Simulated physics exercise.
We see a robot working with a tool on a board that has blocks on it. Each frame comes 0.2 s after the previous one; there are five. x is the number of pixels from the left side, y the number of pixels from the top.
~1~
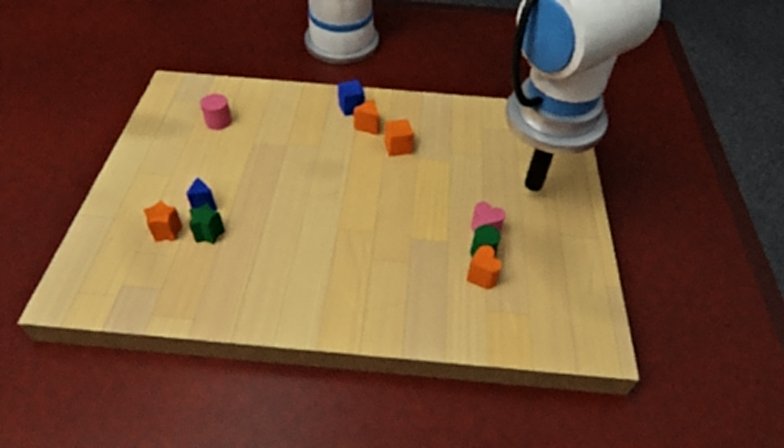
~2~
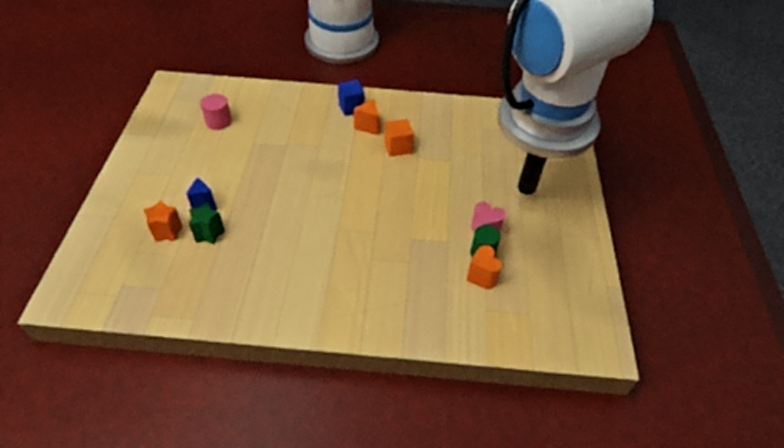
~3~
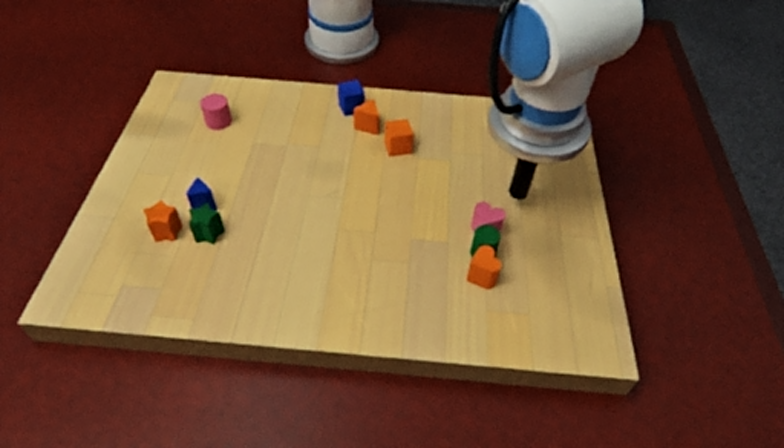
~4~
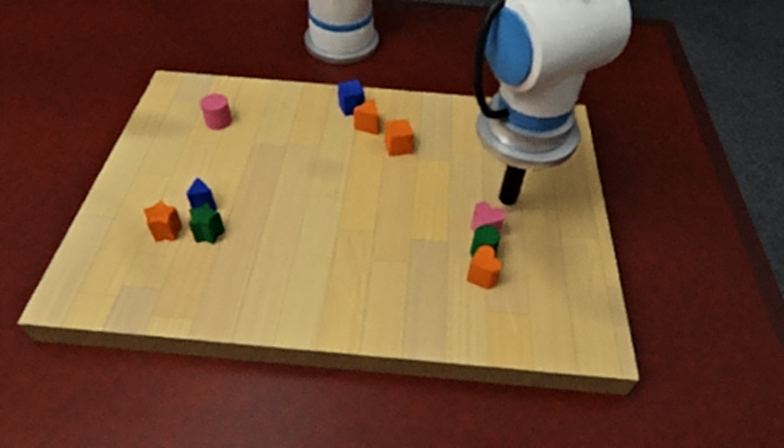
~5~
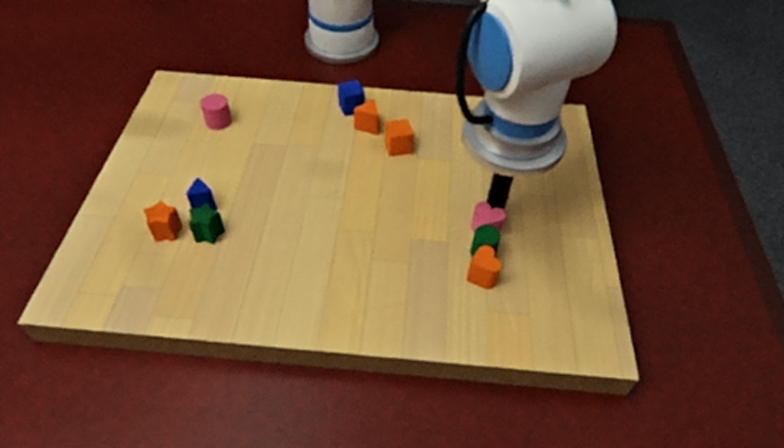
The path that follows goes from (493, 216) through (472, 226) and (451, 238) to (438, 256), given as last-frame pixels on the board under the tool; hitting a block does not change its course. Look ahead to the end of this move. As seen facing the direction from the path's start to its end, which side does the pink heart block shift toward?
The shift is leftward.
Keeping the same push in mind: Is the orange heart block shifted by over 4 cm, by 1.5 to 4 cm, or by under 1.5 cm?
Its final spot will lie within 1.5 cm of the current one.
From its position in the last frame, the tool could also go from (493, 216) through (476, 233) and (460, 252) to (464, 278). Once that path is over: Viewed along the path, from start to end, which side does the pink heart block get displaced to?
My prediction: Rightwards.
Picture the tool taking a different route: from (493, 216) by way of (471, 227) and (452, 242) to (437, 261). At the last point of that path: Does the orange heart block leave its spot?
I'd say yes.
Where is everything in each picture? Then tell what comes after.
In the first picture, tip of the tool at (533, 185), middles of tops, orange heart block at (486, 259), green cylinder at (488, 234), pink heart block at (489, 213).
In the second picture, tool at (526, 189), nothing pushed.
In the third picture, tool at (518, 194), nothing pushed.
In the fourth picture, tool at (508, 199), nothing pushed.
In the fifth picture, tool at (495, 206), orange heart block at (486, 259), green cylinder at (488, 234), pink heart block at (489, 213).
On the path given first. Halfway along, tool at (463, 222); orange heart block at (489, 265), turned 20° clockwise; green cylinder at (487, 241); pink heart block at (465, 228), turned 25° anticlockwise.
At the end, tool at (440, 246); orange heart block at (489, 265), turned 20° clockwise; green cylinder at (487, 241); pink heart block at (458, 249), turned 75° anticlockwise.
